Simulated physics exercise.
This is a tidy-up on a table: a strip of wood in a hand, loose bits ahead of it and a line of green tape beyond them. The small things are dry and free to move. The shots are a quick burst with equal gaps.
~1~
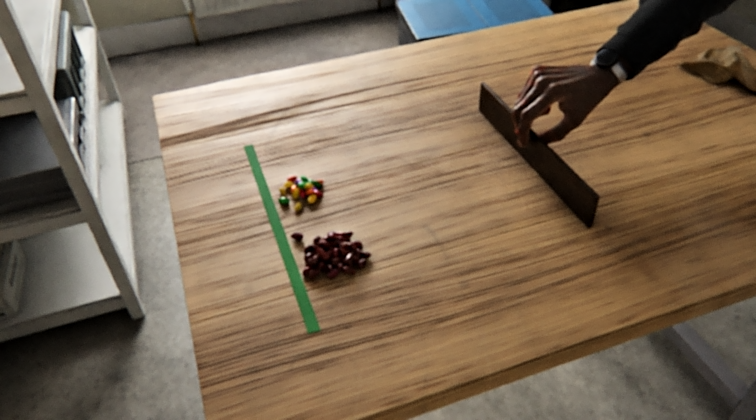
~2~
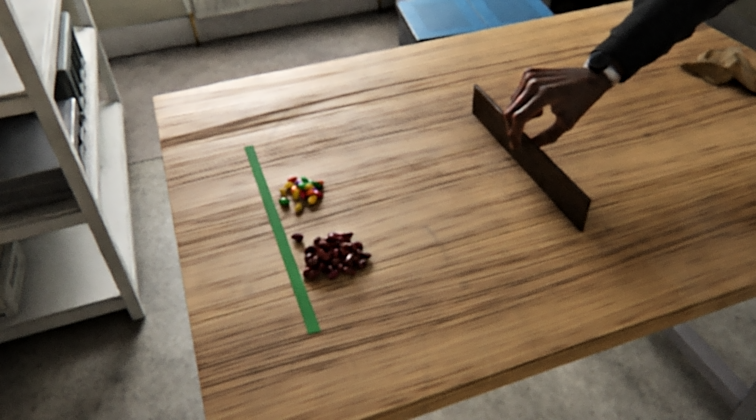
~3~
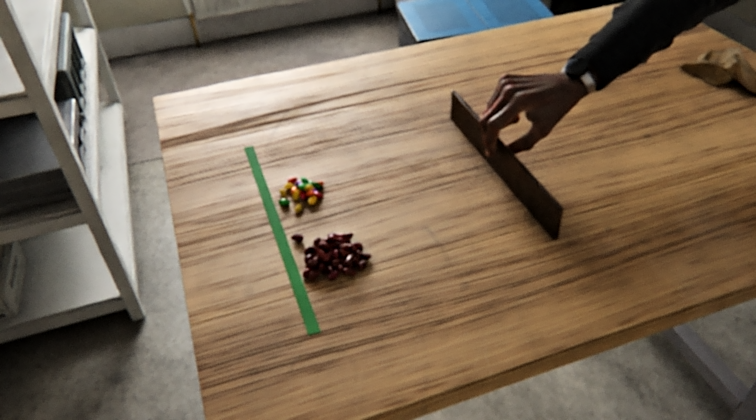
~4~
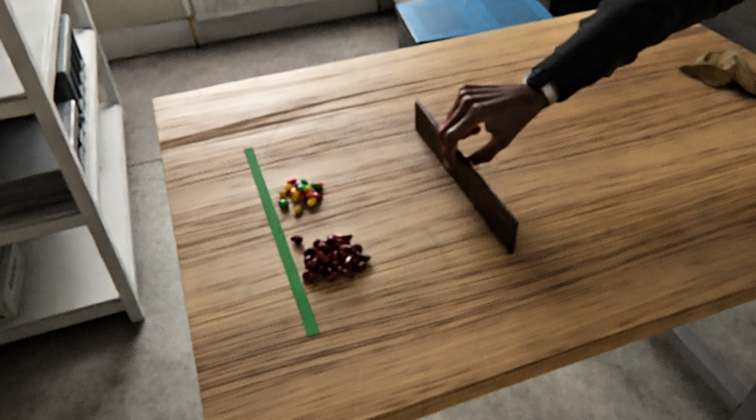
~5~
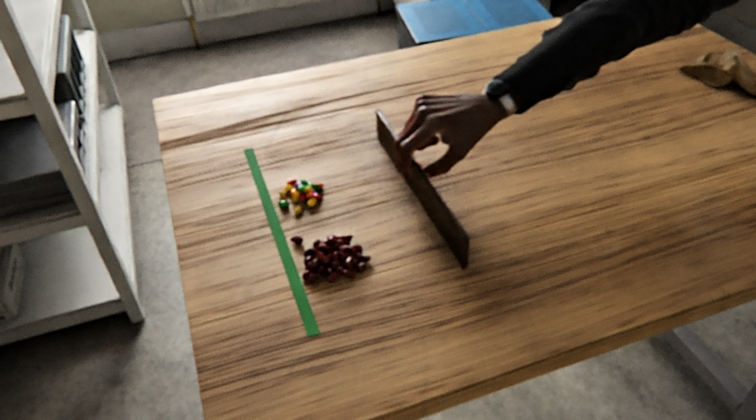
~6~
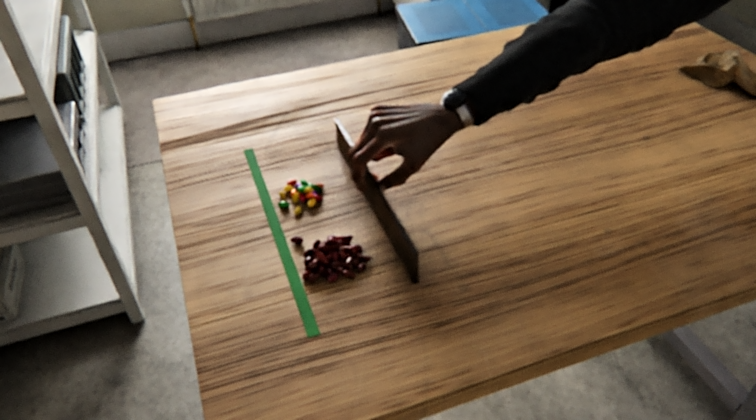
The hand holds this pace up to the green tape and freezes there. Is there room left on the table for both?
The front lot tumbles over the end, in part at least and the back lot tumbles over the end, in part at least.
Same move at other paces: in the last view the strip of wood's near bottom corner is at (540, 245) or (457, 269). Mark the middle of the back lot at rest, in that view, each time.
First near (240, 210), then near (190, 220).
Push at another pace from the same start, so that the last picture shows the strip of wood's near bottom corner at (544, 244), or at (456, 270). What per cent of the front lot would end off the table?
Near 0 % and 30 %.
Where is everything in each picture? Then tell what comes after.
The first frame shows strip of wood (585, 202), at rest; green tape (250, 152), well back from the edge; edge at (178, 254); front lot (336, 252), some kidney beans; back lot (303, 186), a few jelly beans.
The second frame shows strip of wood (577, 205); back lot (303, 186).
The third frame shows strip of wood (550, 214); front lot (337, 253).
The fourth frame shows strip of wood (506, 227); back lot (303, 188).
The fifth frame shows strip of wood (459, 242); front lot (336, 255).
The sixth frame shows strip of wood (410, 256); green tape (250, 156); edge at (178, 258); front lot (336, 256); back lot (303, 190).
Then, 0.08 s later than the last frame, strip of wood still moving, near (306, 193); front lot all on the table, its front near (285, 253); back lot all on the table, its front near (263, 199).
Then, 0.18 s later than the last frame, strip of wood stopped at the green tape; front lot all on the table, its front near (204, 248); back lot all on the table, its front near (187, 215).
Then, 0.46 s later than the last frame, strip of wood stopped at the green tape; front lot the larger part over the edge; back lot almost all over the edge.
When it is over, strip of wood stopped at the green tape; front lot the larger part over the edge; back lot almost all over the edge.
